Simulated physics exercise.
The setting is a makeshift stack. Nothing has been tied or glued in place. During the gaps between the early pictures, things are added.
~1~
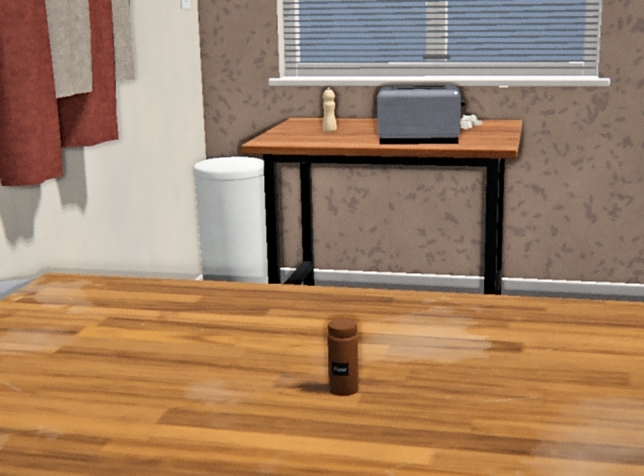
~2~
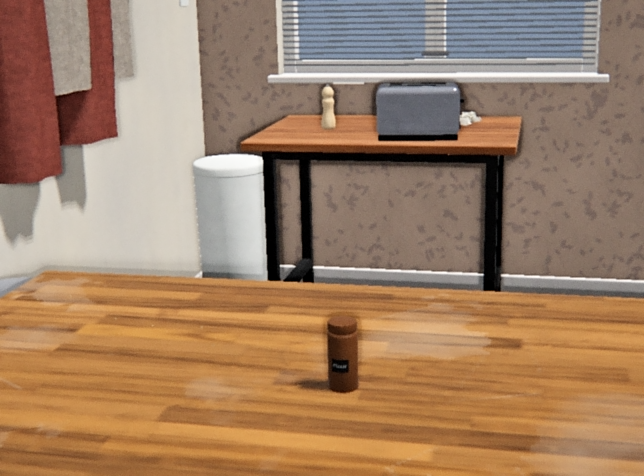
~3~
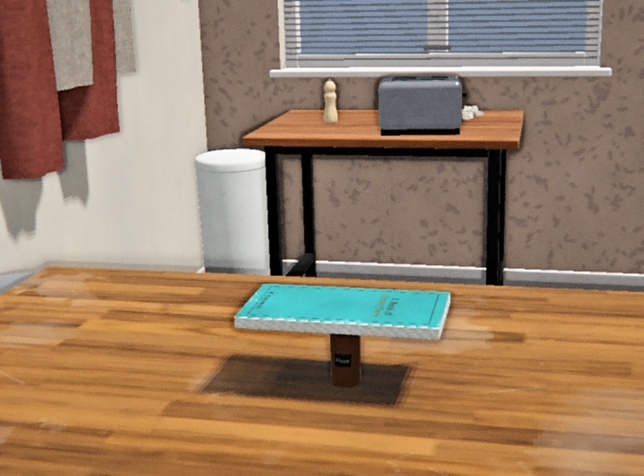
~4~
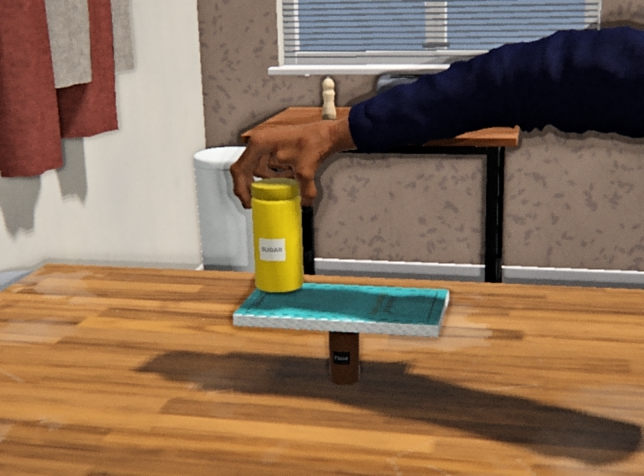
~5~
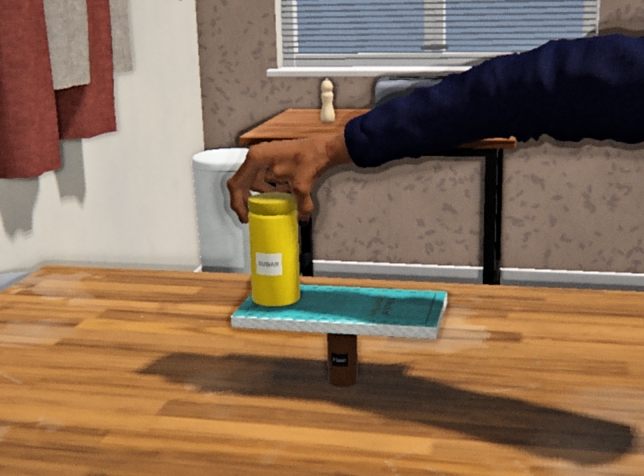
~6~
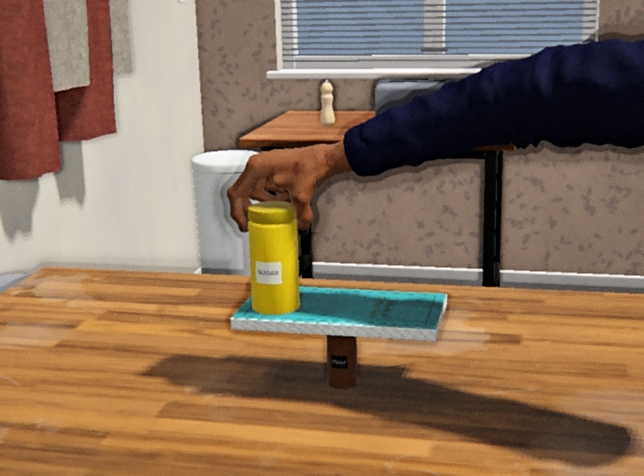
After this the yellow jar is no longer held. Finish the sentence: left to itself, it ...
... drops.
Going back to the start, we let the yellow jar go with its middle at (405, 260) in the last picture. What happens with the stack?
The stack then collapses.
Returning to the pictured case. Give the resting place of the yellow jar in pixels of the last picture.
The object ends up somewhere around (201, 344).
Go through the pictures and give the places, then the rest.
The last thing is not in view yet, in the first frame.
The last thing is not in view yet, in the second frame.
The last thing is not in view yet; turquoise book (345, 309), in the third frame.
Still above its spot; yellow jar (277, 235); turquoise book (344, 307), in the fourth frame.
Still above its spot; yellow jar (274, 249); turquoise book (342, 309), in the fifth frame.
In place under the hand; yellow jar (274, 258); turquoise book (342, 311), in the sixth frame.
Then, 0.40 s past the last view, yellow jar now fallen; turquoise book rocked 56° from its first pose.
Then, 0.70 s past the last view, turquoise book now fallen; brown shaker rocked 73° from its first pose.
Then, 1.00 s past the last view, brown shaker on its side.
Finally, fallen, yellow jar and turquoise book; down or leaning hard in the stack, brown shaker. Final places as the last picture's camera would see them, yellow jar near (201, 344). The stack gives way.
